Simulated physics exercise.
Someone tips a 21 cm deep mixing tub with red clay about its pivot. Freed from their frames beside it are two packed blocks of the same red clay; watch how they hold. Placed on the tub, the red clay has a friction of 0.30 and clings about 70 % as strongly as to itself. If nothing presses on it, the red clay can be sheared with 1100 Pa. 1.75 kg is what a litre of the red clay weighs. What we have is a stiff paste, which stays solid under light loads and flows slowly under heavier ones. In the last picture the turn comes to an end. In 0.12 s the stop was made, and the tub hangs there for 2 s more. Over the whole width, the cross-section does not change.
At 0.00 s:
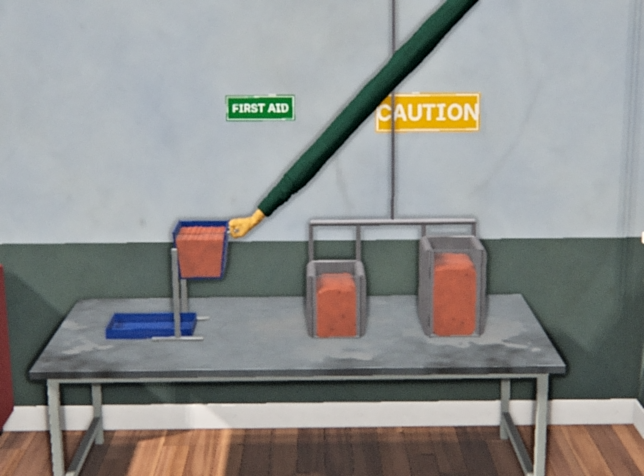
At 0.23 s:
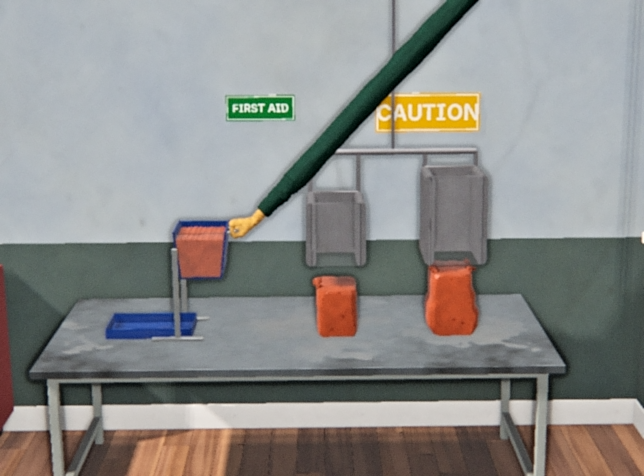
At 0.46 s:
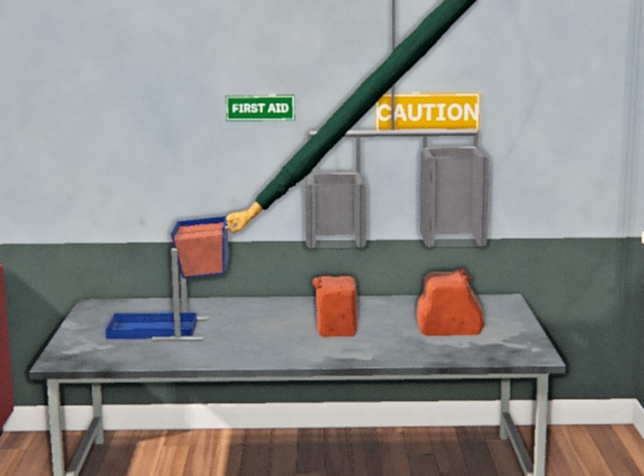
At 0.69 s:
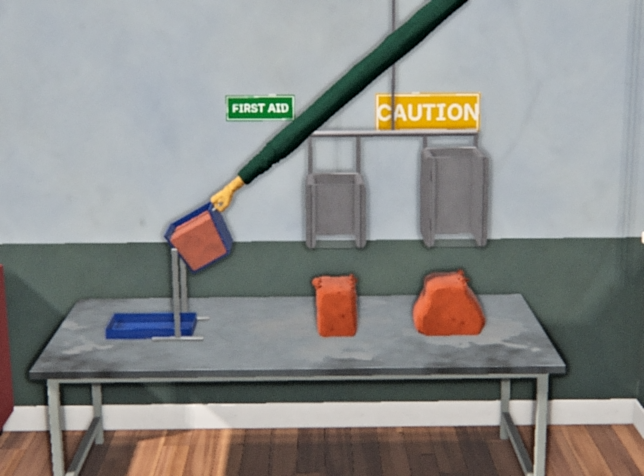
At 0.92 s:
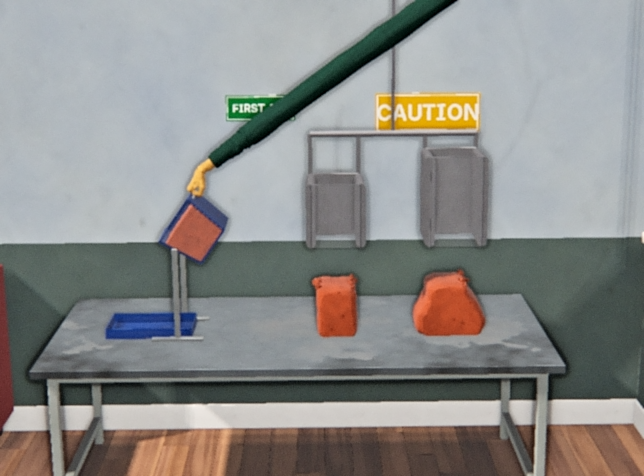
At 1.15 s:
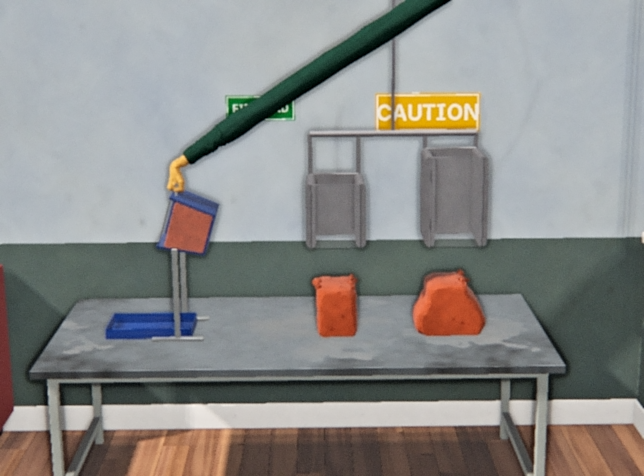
The footage shows grey casings rising off two red clay blocks on a table, the right one slumping wider while the left keeps its shape, before a green-sleeved arm tips a blue tub of red clay steeply leftward.
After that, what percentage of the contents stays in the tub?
100 %.
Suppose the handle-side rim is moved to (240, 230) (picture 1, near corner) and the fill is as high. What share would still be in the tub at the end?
About 100 per cent.
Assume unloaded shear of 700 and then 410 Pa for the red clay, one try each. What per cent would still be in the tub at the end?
100 %, then 80 %.
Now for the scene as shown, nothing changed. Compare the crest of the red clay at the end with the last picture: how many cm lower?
About 0 cm.
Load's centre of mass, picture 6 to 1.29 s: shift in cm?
I'd estimate roughly 0 centimetres.
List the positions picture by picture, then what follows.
In the first frame, handle-side rim at (224, 233), tilt 0 degrees; crest of the red clay at (211, 239); block heights 24 cm, 34 cm (left to right).
In the second frame, handle-side rim at (224, 233), tilt 0 degrees; crest of the red clay at (211, 239); block heights 24 cm, 31 cm (left to right).
In the third frame, handle-side rim at (222, 228), tilt 6 degrees; crest of the red clay at (218, 235); block heights 24 cm, 26 cm (left to right).
In the fourth frame, handle-side rim at (208, 211), tilt 29 degrees; crest of the red clay at (208, 219); block heights 24 cm, 25 cm (left to right).
In the fifth frame, handle-side rim at (187, 201), tilt 55 degrees; crest of the red clay at (193, 207); block heights 24 cm, 25 cm (left to right).
In the sixth frame, handle-side rim at (169, 199), tilt 74 degrees; crest of the red clay at (178, 204); block heights 24 cm, 25 cm (left to right).
After 1.29 s, the tub is at 74 degrees and holds 100 %.
After 1.46 s, the tub is at 74 degrees and holds 100 %.
After 1.63 s, the tub is at 74 degrees and holds 100 %.
After 1.80 s, the tub is at 74 degrees and holds 100 %.
After 3.15 s, the tub is at 74 degrees and holds 100 %.
